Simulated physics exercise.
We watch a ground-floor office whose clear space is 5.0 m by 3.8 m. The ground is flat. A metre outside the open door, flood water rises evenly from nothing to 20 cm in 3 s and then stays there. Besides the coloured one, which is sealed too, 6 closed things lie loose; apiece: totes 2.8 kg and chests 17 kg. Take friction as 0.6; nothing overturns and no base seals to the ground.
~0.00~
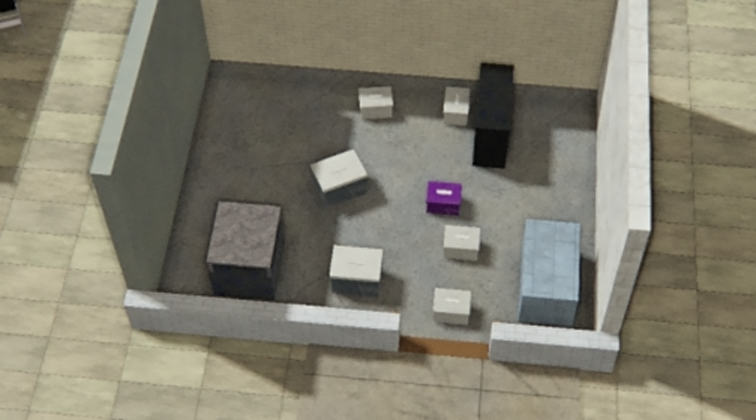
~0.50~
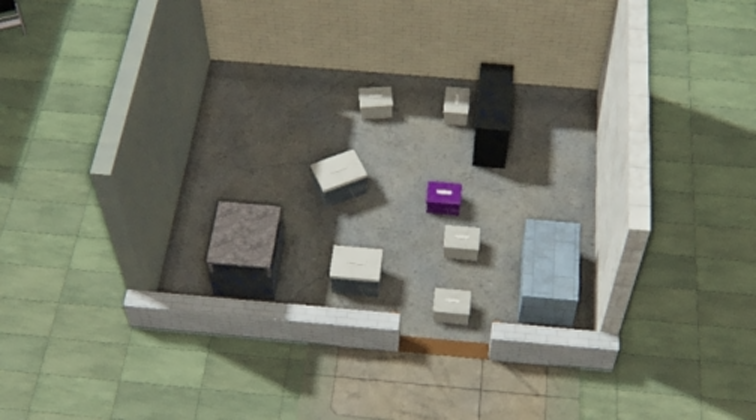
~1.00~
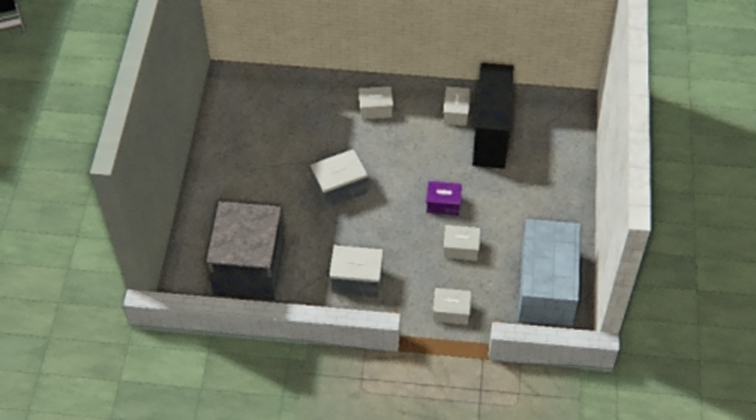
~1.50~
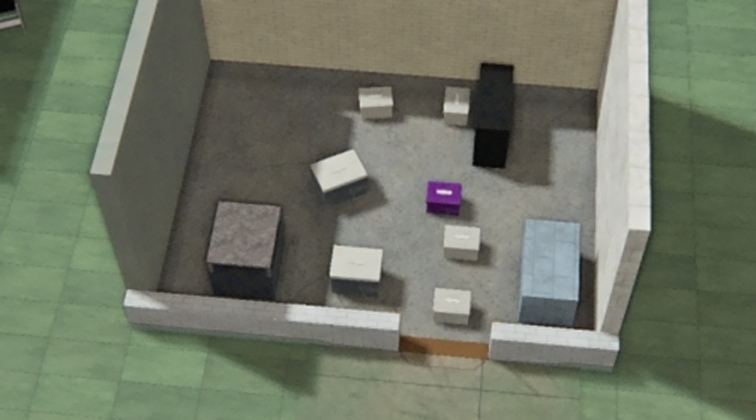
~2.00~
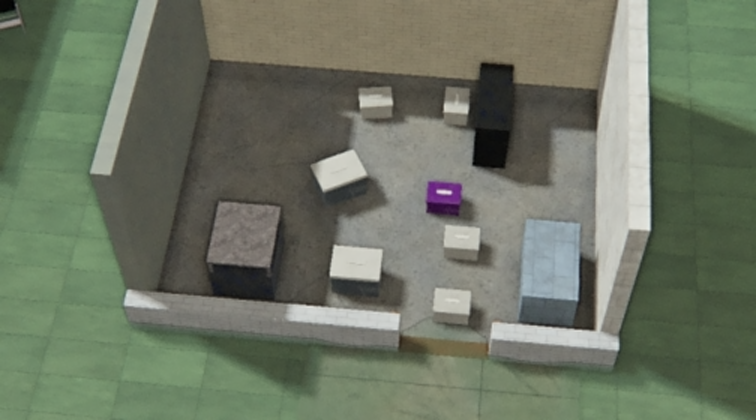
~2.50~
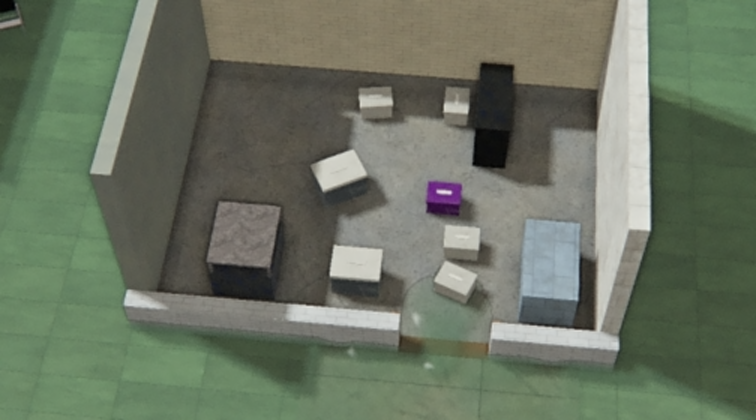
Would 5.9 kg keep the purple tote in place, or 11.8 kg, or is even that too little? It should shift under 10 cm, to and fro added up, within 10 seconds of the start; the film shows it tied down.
I expect that neither load is enough.
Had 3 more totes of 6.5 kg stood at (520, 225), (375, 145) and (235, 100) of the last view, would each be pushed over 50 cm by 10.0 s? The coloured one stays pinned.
In that order: Over, more, under.
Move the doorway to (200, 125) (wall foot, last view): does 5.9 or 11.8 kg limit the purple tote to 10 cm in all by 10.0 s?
Then only the higher weight holds it.
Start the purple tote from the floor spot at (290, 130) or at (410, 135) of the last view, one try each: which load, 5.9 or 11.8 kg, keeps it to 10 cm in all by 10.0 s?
In that order: The smaller is enough; neither holds.
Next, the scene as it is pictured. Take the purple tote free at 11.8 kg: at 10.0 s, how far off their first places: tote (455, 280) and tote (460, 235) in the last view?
In that order: 300 cm, 250 cm.
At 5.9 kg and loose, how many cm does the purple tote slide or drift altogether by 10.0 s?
Some 450 cm in all.
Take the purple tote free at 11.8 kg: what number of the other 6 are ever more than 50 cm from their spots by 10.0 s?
4 of them.
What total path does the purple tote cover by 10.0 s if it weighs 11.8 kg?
Some 80 cm in all.
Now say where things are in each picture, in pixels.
The first picture shows the purple tote at (444, 193) rests on the ground; 0.0 m2 under water; 0 of 7 have shifted.
The second picture shows the purple tote at (444, 193) rests on the ground; 0.0 m2 under water; 0 of 7 have shifted.
The third picture shows the purple tote at (444, 193) rests on the ground; water covers 0.0 m2; 0 of 7 have shifted.
The fourth picture shows the purple tote at (444, 193), on the bottom; water covers 0.0 m2; 0 of 7 have shifted.
The fifth picture shows the purple tote at (444, 193), on the bottom; 0.1 m2 under water; 0 of 7 have shifted.
The sixth picture shows the purple tote at (444, 193), on the bottom; water covers 0.6 m2; 1 of 7 have shifted.
After 3.5 s the purple tote would be 1 cm from its start with 5.9 kg and 0 cm from its start with 11.8 kg; 2 cm of water round it then.
After 4.5 s the purple tote would be 55 cm from its start with 5.9 kg and 16 cm from its start with 11.8 kg; 5 cm of water round it then.
After 7.0 s the purple tote would be 181 cm from its start with 5.9 kg and 35 cm from its start with 11.8 kg; 6 cm of water round it then.
After 10.0 s the purple tote would be 301 cm from its start with 5.9 kg and 79 cm from its start with 11.8 kg; 10 cm of water round it then.
